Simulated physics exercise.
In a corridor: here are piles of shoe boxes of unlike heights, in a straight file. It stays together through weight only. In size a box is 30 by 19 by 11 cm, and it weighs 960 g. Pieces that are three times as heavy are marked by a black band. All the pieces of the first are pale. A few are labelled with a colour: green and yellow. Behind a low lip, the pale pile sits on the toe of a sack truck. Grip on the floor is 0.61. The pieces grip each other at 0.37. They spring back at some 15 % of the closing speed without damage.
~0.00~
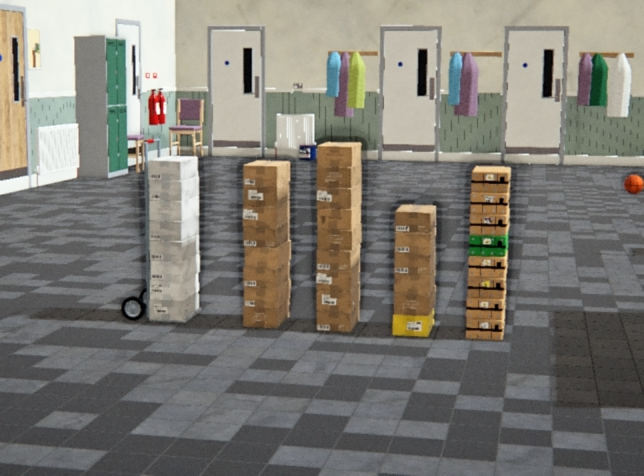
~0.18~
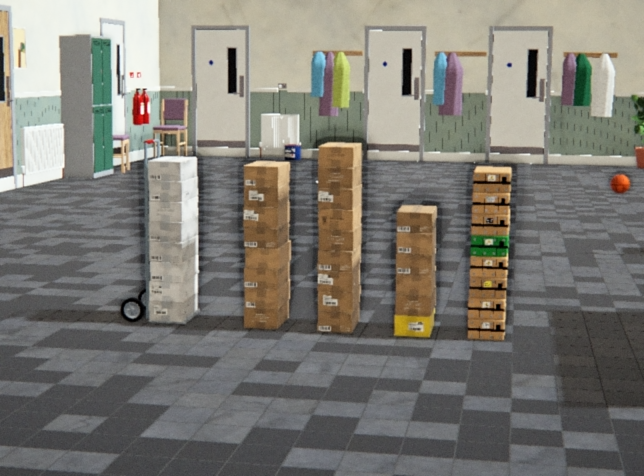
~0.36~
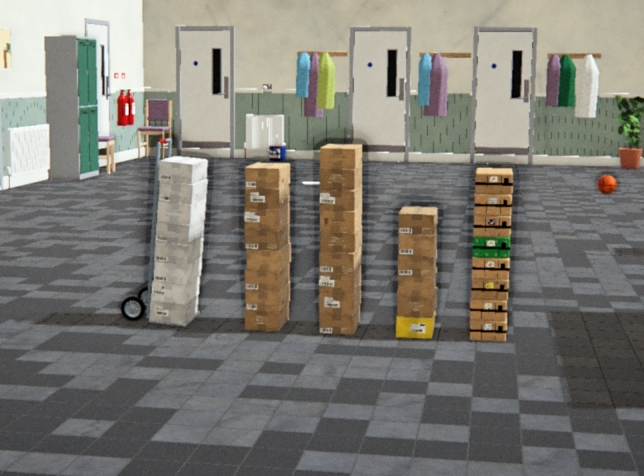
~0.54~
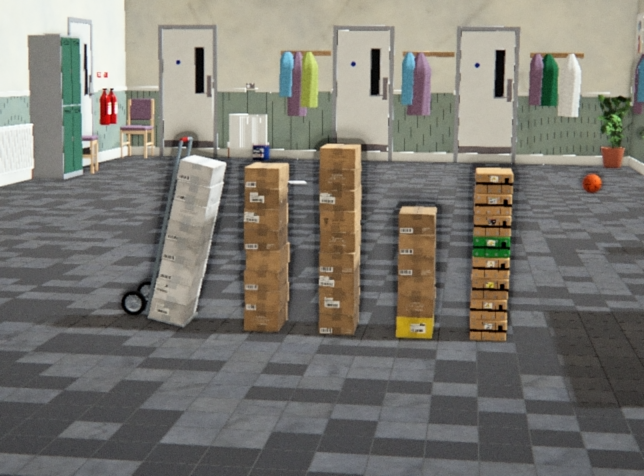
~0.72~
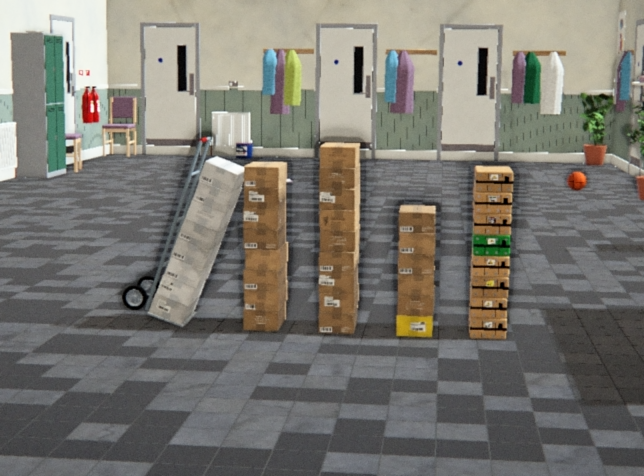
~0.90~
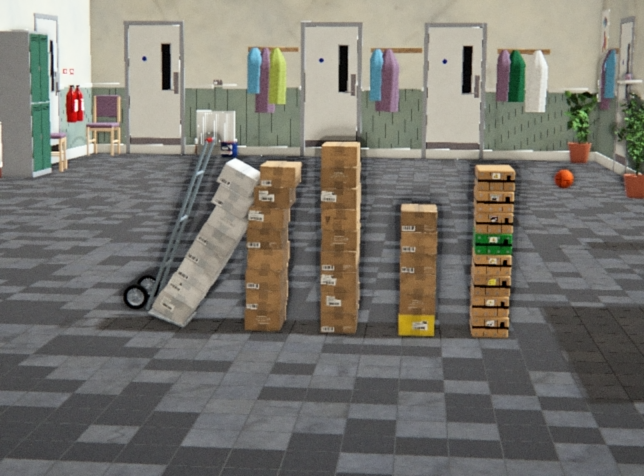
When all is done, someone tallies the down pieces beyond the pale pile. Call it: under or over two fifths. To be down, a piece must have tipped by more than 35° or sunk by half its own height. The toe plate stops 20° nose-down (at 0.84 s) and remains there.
Over.
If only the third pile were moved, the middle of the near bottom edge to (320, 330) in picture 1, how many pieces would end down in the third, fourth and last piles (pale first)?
Down counts: Third 9, fourth 5, last 8.
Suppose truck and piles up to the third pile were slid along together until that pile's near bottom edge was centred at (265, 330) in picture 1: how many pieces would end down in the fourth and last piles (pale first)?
That would give fourth 0, last 0.
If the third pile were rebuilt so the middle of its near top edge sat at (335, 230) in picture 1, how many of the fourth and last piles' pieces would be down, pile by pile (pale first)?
Result: Fourth pile 0, last pile 0.
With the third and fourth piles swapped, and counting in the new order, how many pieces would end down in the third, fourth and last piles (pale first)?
Count of fallen pieces - third: 4; fourth: 0; last: 0.
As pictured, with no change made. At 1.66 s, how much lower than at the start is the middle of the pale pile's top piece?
25 cm lower.
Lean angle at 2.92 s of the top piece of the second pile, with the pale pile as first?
I'd say it's at some 30° by then.
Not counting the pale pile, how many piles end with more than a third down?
Looks like 4 of them in total.
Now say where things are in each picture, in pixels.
In the first picture (each place is the centre of the face we see best; the camera moves round a little), truck frame (146, 178) 0° forward; yellow box (410, 326); green box (487, 246); the others all in place.
Truck frame (146, 178) 0° forward; green box (489, 247), in the second picture.
Truck frame (157, 178) 4° forward, top of the pale pile leaning 4°; green box (491, 248); the others all in place, in the third picture.
Truck frame (174, 176) 12° forward, top of the pale pile leaning 12°; green box (491, 248); the others all in place, in the fourth picture.
Truck frame (190, 175) 18° forward, top of the pale pile leaning 21°; green box (492, 246); the others all in place, in the fifth picture.
Truck frame (195, 175) 20° forward, top of the pale pile leaning 28°; green box (493, 245); yellow box (416, 326); 4 have shifted, in the sixth picture.
By 1.66 s, 8 of the pale pile down; 4 of the 31 other boxes down.
By 2.92 s, 7 of the pale pile down; 27 of the 31 other boxes down; green box tilted 37°, 55 mm lower; yellow box tilted 33°.
When it is over (4.1 s), 7 of the pale pile down; 28 of the 31 other boxes down; green box on its side; yellow box tilted 32°. That is 90 per cent. In pixels of the last frame, middles, green box near (634, 316), yellow box near (426, 312).
